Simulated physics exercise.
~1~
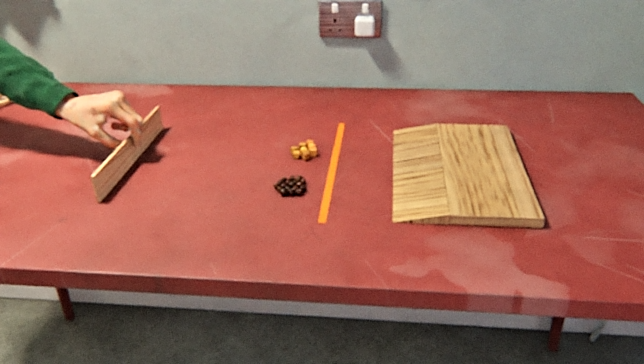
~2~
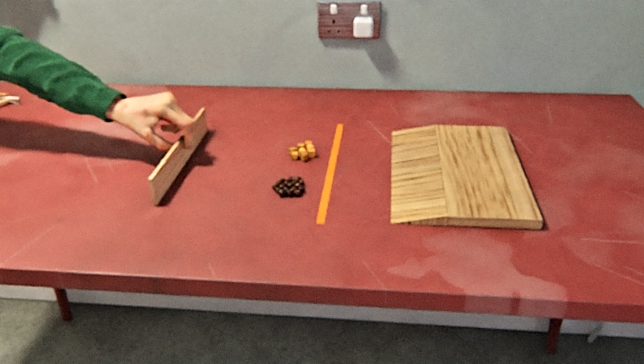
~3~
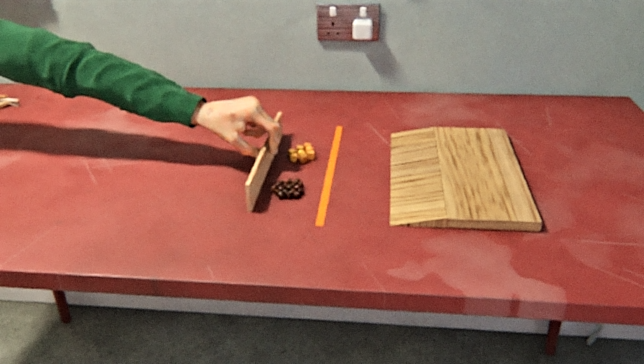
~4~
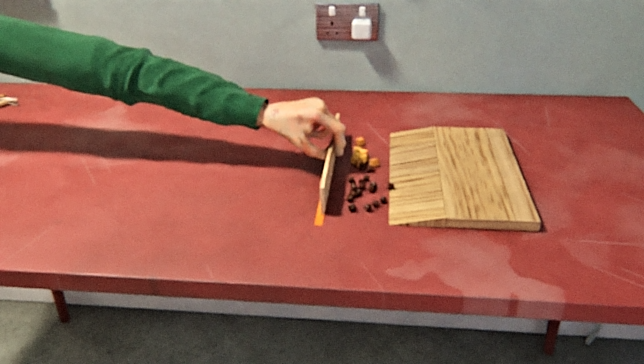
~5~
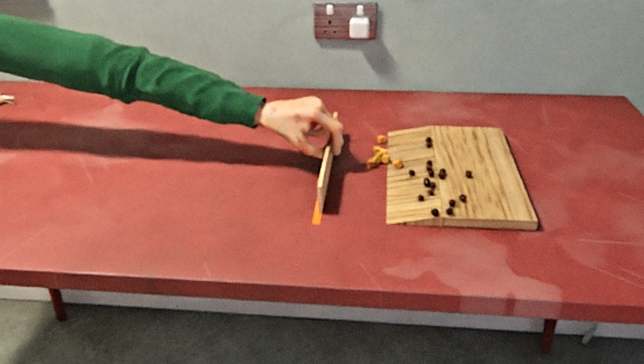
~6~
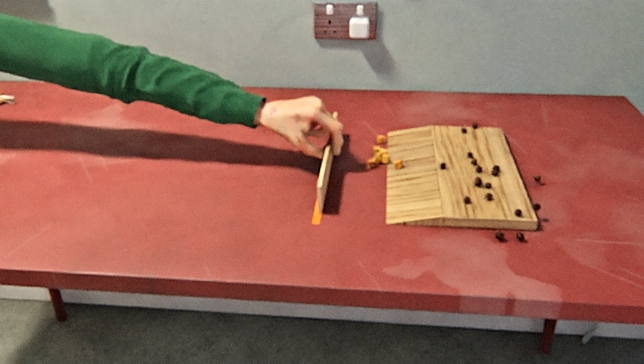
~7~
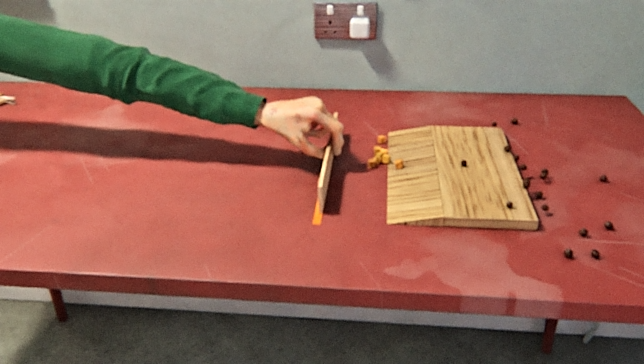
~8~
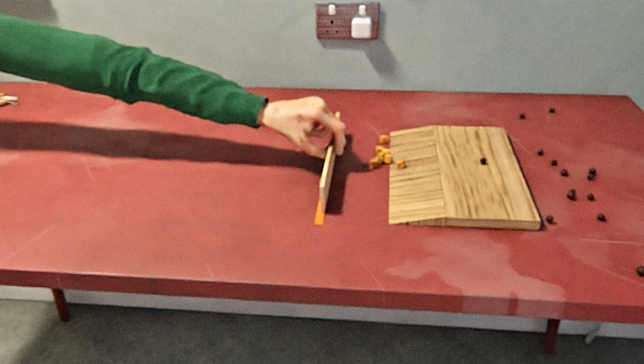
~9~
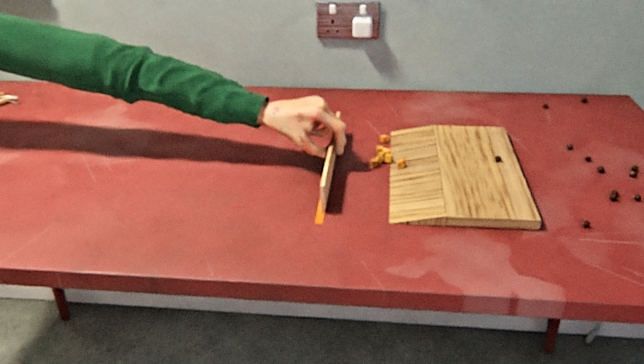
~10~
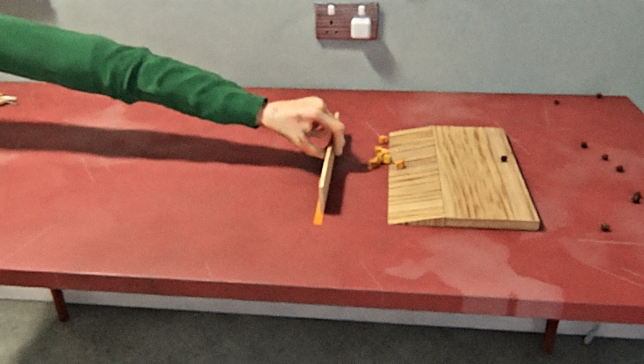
A hand in a green sleeve swept a strip of wood rightward into two small piles and stopped at the orange tape; the dark bits scattered over the low wooden ramp and beyond, while the yellow ones mostly stayed at its near edge.
